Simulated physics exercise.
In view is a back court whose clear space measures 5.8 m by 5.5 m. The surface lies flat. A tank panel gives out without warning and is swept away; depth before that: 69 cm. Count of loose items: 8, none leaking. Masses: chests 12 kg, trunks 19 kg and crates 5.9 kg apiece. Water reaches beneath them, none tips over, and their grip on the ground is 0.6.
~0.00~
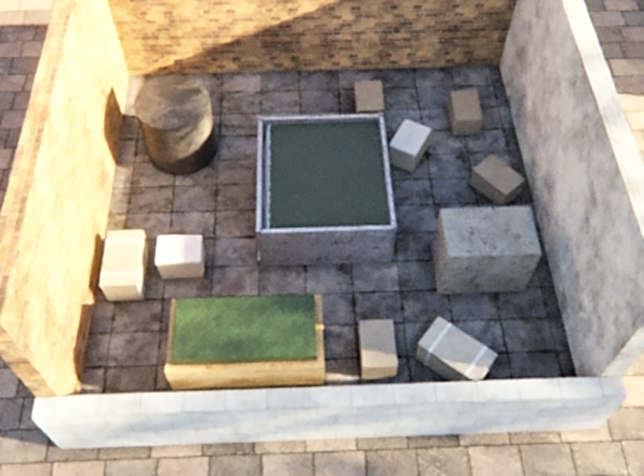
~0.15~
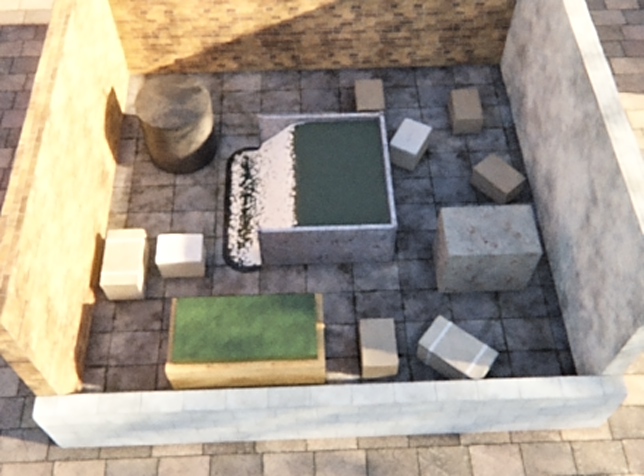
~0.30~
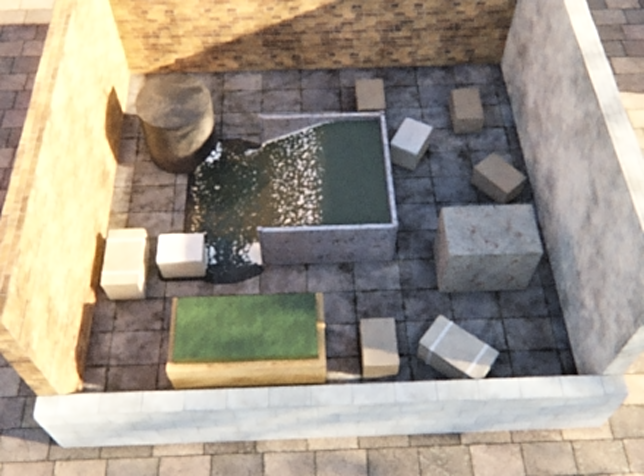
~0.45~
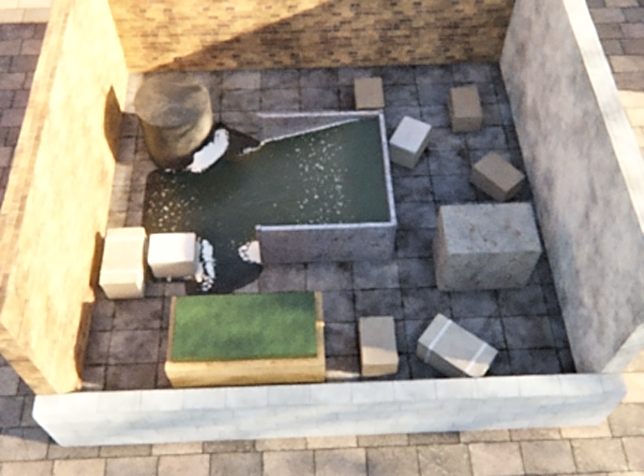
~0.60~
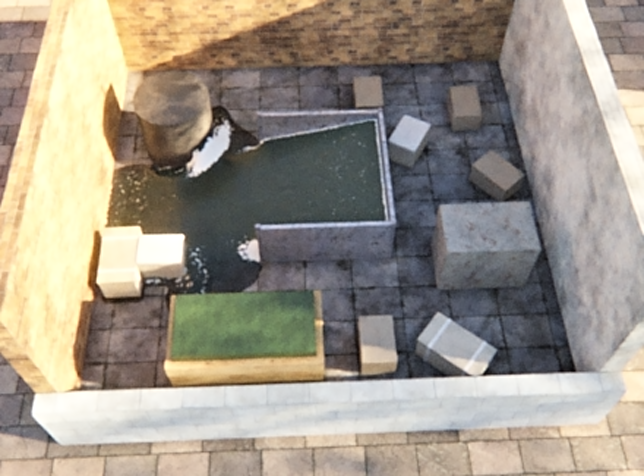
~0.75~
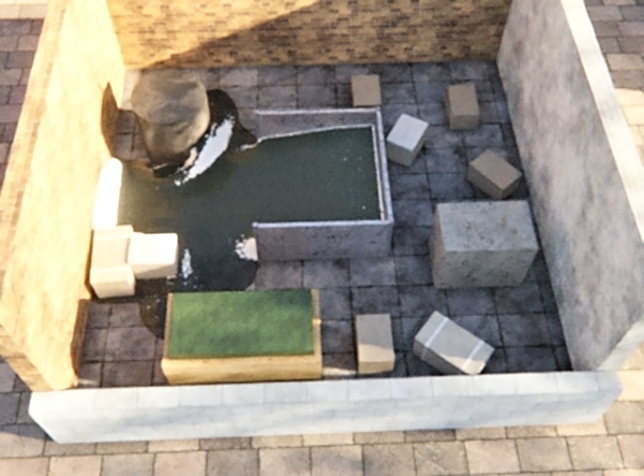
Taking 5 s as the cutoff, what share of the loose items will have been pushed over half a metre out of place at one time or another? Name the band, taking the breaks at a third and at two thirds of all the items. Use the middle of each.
The answer is the middle band, one to two thirds.
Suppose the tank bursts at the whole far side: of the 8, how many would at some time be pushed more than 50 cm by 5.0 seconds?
Then the count would be 5.
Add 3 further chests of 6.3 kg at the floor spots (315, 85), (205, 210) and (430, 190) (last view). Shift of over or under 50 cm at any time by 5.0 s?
Going through them, I'd say exceeds it, exceeds it and finally falls short.
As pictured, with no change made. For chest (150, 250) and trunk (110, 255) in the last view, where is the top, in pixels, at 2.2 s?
They should sit about (143, 338) and (97, 353) in the last view.
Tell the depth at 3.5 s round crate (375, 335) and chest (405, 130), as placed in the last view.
About 1 and 0 cm.
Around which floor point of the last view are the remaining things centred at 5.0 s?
I'd put it close to (387, 225) in the last view.
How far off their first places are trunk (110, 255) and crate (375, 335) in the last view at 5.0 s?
Distances: 60 cm; 30 cm.
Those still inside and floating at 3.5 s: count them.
I count 2.
After 1.1 s 0 of 8 are over 50 cm from their spots; 1 afloat.
After 2.2 s 2 of 8 are over 50 cm from their spots; 2 afloat.
After 3.5 s 2 of 8 are over 50 cm from their spots; 2 afloat.
After 5.0 s 3 of 8 are over 50 cm from their spots, and 3 have been at some point; 4 afloat.
